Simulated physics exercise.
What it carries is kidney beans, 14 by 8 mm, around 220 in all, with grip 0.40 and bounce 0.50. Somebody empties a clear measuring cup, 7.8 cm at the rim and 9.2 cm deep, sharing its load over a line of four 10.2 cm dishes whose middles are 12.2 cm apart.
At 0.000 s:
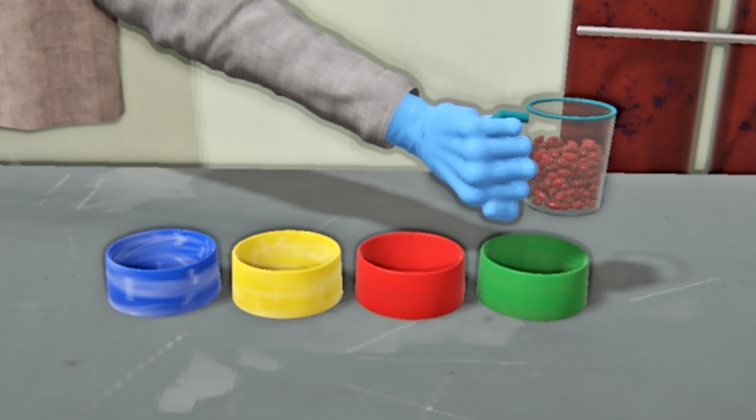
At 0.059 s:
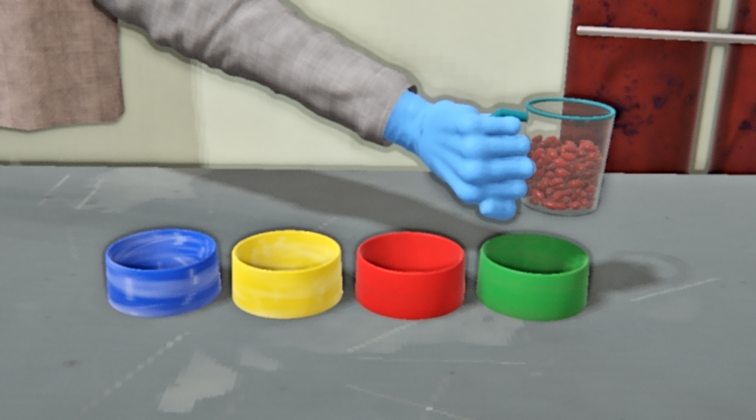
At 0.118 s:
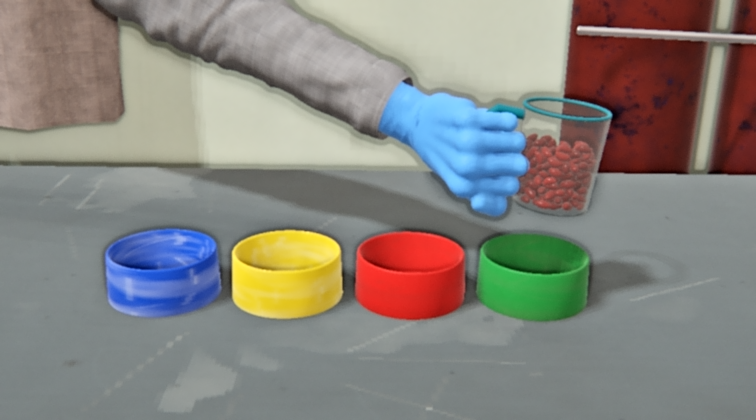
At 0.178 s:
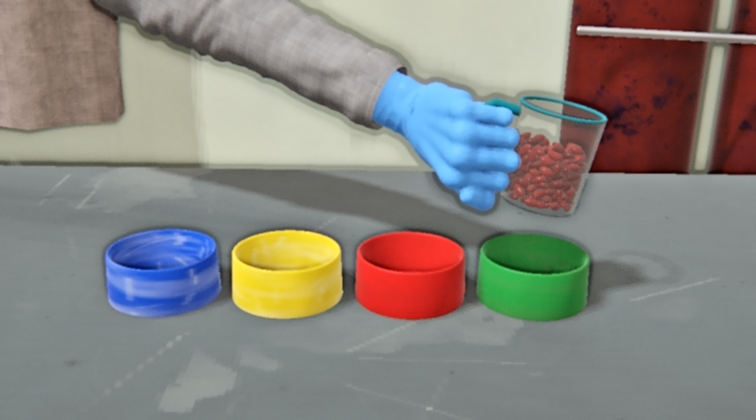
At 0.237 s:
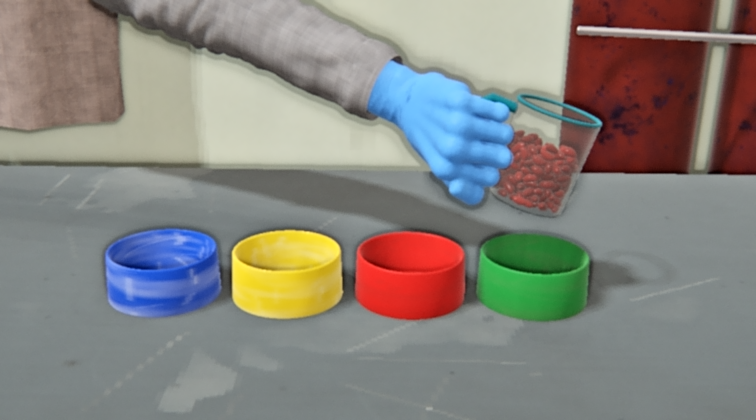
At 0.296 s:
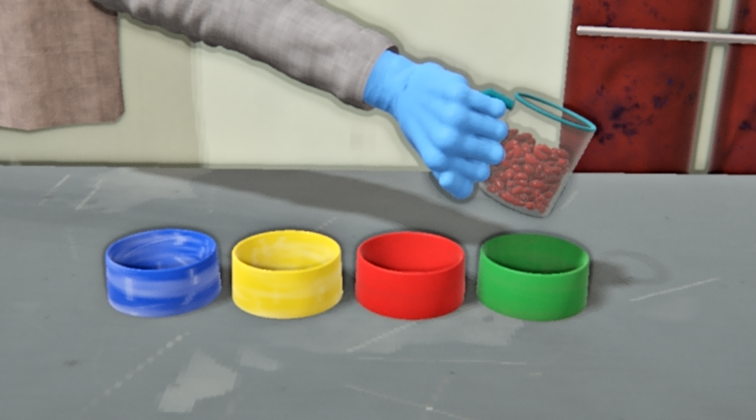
A blue-gloved hand moves a clear cup of red beans left while tilting it rightward.
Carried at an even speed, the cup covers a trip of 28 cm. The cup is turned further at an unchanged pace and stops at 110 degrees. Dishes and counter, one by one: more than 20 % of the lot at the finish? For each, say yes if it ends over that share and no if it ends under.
Red dish - yes, blue dish - no, green dish - no, yellow dish - no, counter - no.
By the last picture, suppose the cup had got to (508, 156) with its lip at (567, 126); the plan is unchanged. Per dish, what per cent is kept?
It'd finish with red at 0, blue at 0, green at 0 and yellow at 60.
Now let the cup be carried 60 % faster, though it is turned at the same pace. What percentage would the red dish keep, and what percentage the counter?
The shares would then be red 10 and counter 30.
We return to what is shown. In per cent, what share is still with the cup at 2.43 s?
Roughly 0 per cent of the load.
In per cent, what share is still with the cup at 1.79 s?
Close to 20 in a hundred.
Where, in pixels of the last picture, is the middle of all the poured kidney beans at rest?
My guess is close to (404, 279).
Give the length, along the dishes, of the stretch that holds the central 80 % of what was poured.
Close to 9 centimetres along the dishes.
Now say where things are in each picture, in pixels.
In the first frame, cup at (566, 157), tilt 0 degrees, lip at (613, 109), moved 0.0 cm; middle of the pieces at (567, 170); green dish at (535, 254); red dish at (411, 253); yellow dish at (287, 251); blue dish at (162, 250).
In the second frame, cup at (564, 157), tilt 1 degrees, lip at (612, 110), moved 0.2 cm; middle of the pieces at (565, 171).
In the third frame, cup at (558, 157), tilt 5 degrees, lip at (609, 113), moved 0.8 cm; middle of the pieces at (558, 171).
In the fourth frame, cup at (550, 157), tilt 10 degrees, lip at (604, 118), moved 1.5 cm; middle of the pieces at (549, 171).
In the fifth frame, cup at (542, 157), tilt 15 degrees, lip at (599, 122), moved 2.3 cm; middle of the pieces at (539, 170).
In the sixth frame, cup at (534, 157), tilt 21 degrees, lip at (593, 127), moved 3.1 cm; middle of the pieces at (530, 170); green dish at (535, 254); red dish at (411, 253); yellow dish at (287, 251); blue dish at (162, 250). The cup turns about 85 degrees a second and travels 13 cm a second.
Then, at 1.19 s, tilt 98 degrees; cup holds 100 %.
After 1.79 s, tilt 110 degrees; cup holds 20 %, red 75 %.
After 2.43 s, tilt 110 degrees; cup holds 0 %, red 85 %, yellow 5 %.
In the end, at 3.0 s, red 85 %, blue 0 %, green 0 %, yellow 5 %, counter 10 %.
